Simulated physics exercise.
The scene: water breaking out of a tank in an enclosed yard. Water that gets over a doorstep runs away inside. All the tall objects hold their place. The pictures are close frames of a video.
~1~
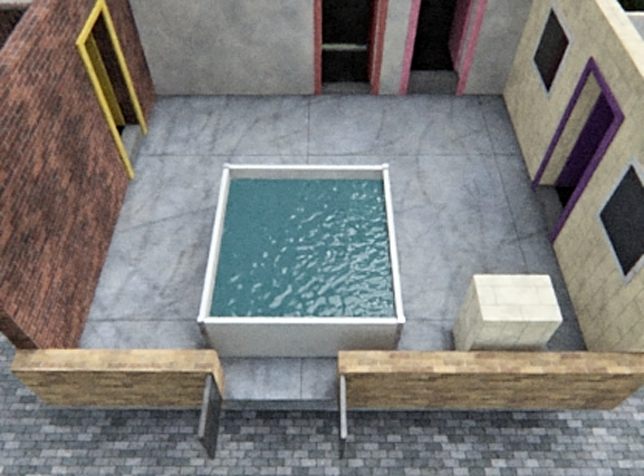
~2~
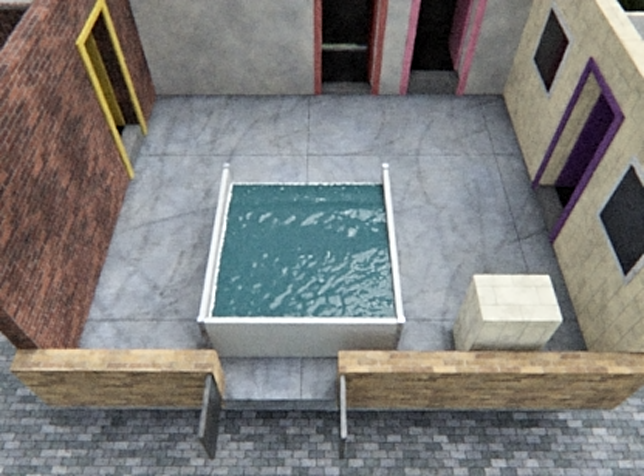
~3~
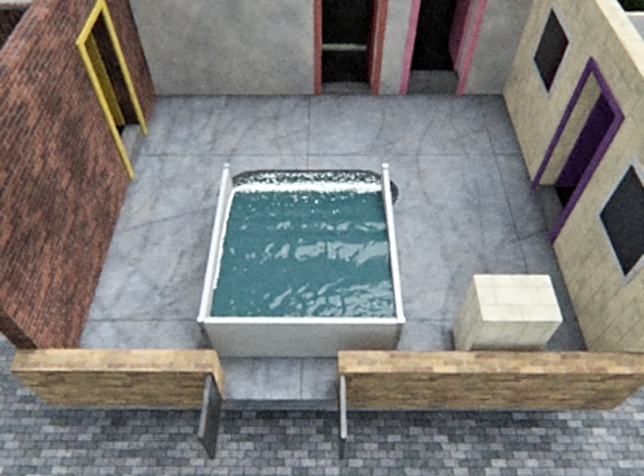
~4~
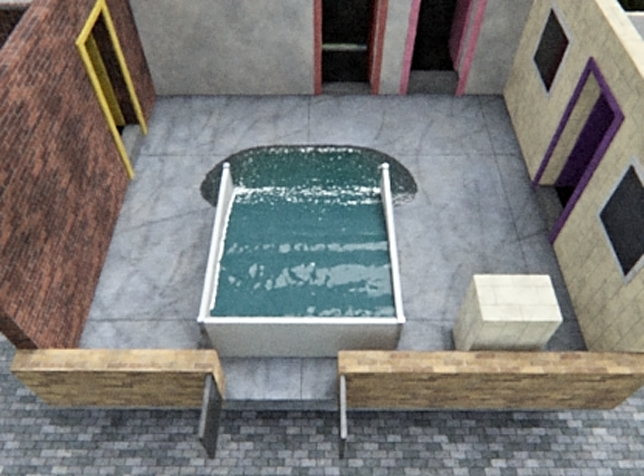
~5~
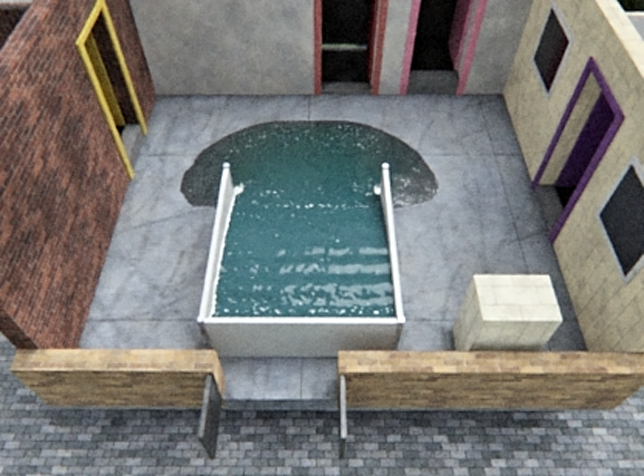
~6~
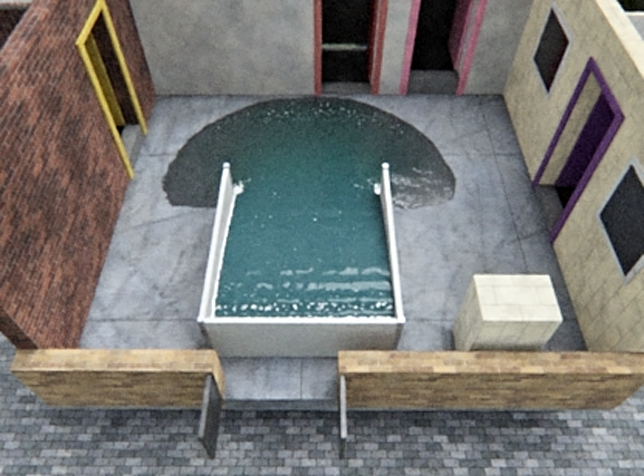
Teal water pouring out the open far side of a white tank, fanning across the grey floor of a walled yard.
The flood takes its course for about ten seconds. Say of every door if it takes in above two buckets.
In the end: The red door takes more than that; the yellow door stays under that; the pink door stays under that; the purple door stays under that.
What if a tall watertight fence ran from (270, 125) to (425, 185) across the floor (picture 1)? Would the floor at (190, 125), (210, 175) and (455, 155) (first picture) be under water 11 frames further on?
One after the other: Wet, covered, clear.
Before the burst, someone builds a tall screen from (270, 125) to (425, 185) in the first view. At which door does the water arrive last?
That is the pink door.
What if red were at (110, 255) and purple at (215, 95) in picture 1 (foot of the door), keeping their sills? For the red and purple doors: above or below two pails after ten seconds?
One by one: Red lets more in, purple goes over.
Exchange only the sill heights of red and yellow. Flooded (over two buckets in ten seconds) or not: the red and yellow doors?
Then: The red door lets more in; the yellow door passes that mark.
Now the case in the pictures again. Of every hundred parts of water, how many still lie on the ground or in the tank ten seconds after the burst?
Some 80 per cent.
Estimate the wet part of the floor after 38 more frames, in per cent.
Close to 100 %.
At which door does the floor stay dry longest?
Last comes the purple door.
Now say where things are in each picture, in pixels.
In the first picture, the tank at (304, 239) is whole and still.
In the second picture, the front is at a hidden place, out from the gap on the tank's far side.
In the third picture, water pours out on the tank's far side and has run to (392, 190).
In the fourth picture, water pours out on the tank's far side and has run to (402, 170).
In the fifth picture, water pours out on the tank's far side and has run to (406, 149).
In the sixth picture, the front is at (349, 103), out from the gap on the tank's far side.
A moment on, water covers 45 % of the floor; the red door far over two buckets in, the yellow door wet at the sill, nothing in, the pink door wet at the sill, nothing in, the purple door not reached.
Next, water covers 45 % of the floor; the red door far over two buckets in, the yellow door wet at the sill, nothing in, the pink door wet at the sill, nothing in, the purple door not reached.
Then, water covers 70 % of the floor; the red door far over two buckets in, the yellow door wet at the sill, nothing in, the pink door wet at the sill, nothing in, the purple door wet at the sill, nothing in.
Later, water covers 100 % of the floor; the red door far over two buckets in, the yellow door wet at the sill, nothing in, the pink door wet at the sill, nothing in, the purple door wet at the sill, nothing in.
In the end, water covers 100 % of the floor; the red door far over two buckets in, the yellow door wet at the sill, nothing in, the pink door wet at the sill, nothing in, the purple door wet at the sill, nothing in.
